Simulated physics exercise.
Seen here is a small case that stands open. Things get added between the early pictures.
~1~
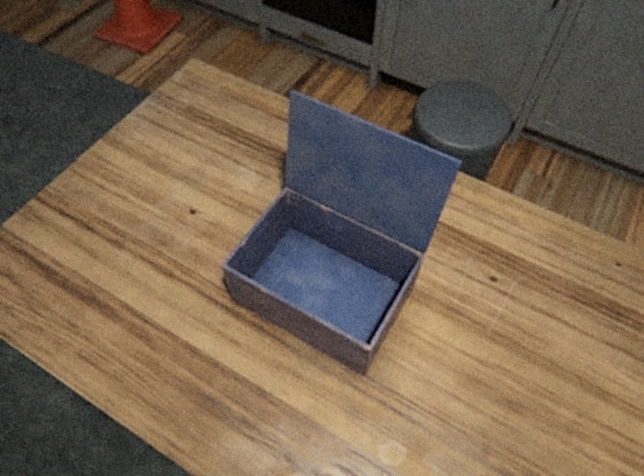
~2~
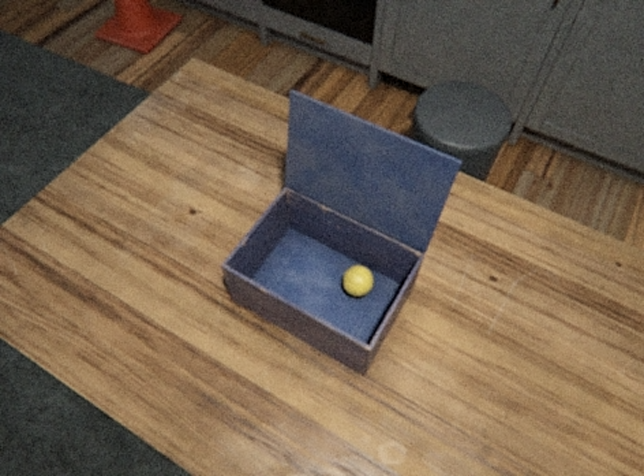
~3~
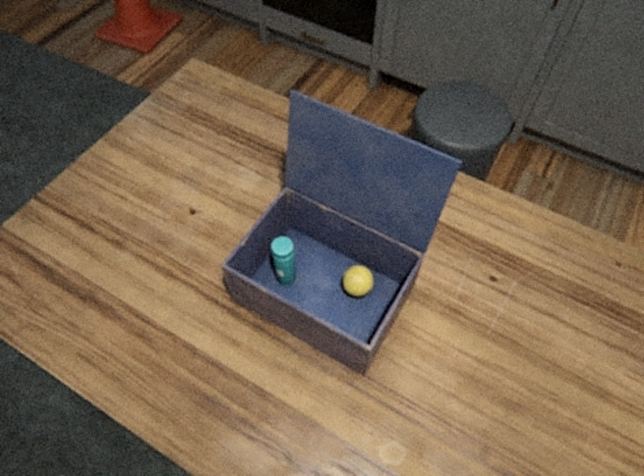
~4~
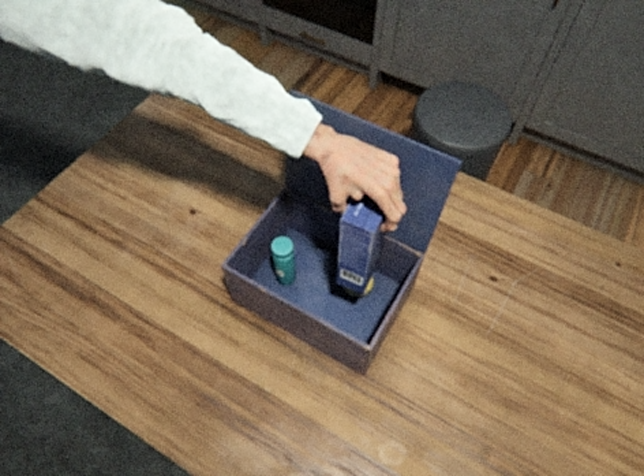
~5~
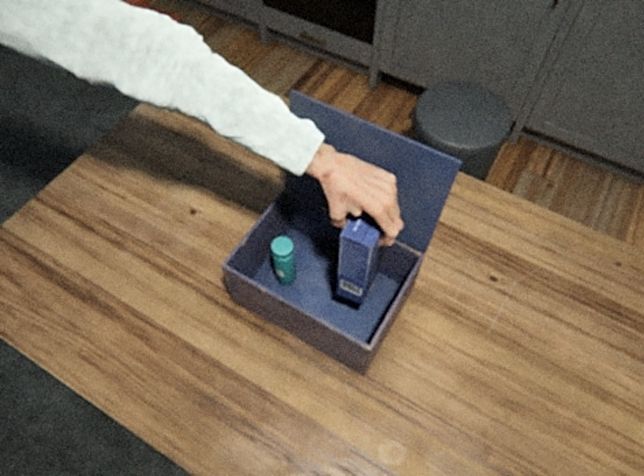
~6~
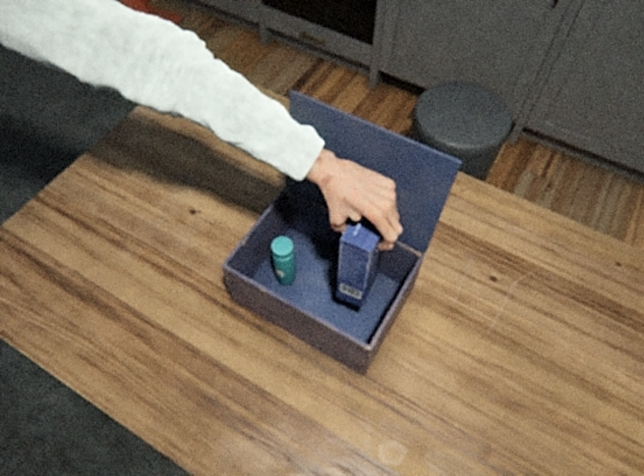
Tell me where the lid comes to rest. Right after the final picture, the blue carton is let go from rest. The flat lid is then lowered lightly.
The box ends up open.
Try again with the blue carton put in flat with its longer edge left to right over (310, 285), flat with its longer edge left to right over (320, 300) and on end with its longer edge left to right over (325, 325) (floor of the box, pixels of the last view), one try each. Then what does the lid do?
The lid goes all the way down the first time, goes all the way down the second time and stays partly open the third time.
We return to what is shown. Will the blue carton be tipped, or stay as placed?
Simply put, it gets tilted.
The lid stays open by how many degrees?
Roughly 25 degrees above the rim.
Then, 0.40 s on from there, blue carton turned 38° from how it was put near (354, 305); yellow lemon shifted a little.
Then, 1.30 s on from there, lid 77° above the rim; blue carton turned 40° from how it was put near (363, 306); yellow lemon shifted about its own width.
Then, 1.70 s on from there, lid 44° above the rim; blue carton turned 40° from how it was put near (363, 306); yellow lemon shifted about its own width.
In the end, lid 26° above the rim; toppled in the box, blue carton; moved from the start, yellow lemon; turquoise shaker unmoved. At the end, from the last picture's camera, blue carton near (363, 306).
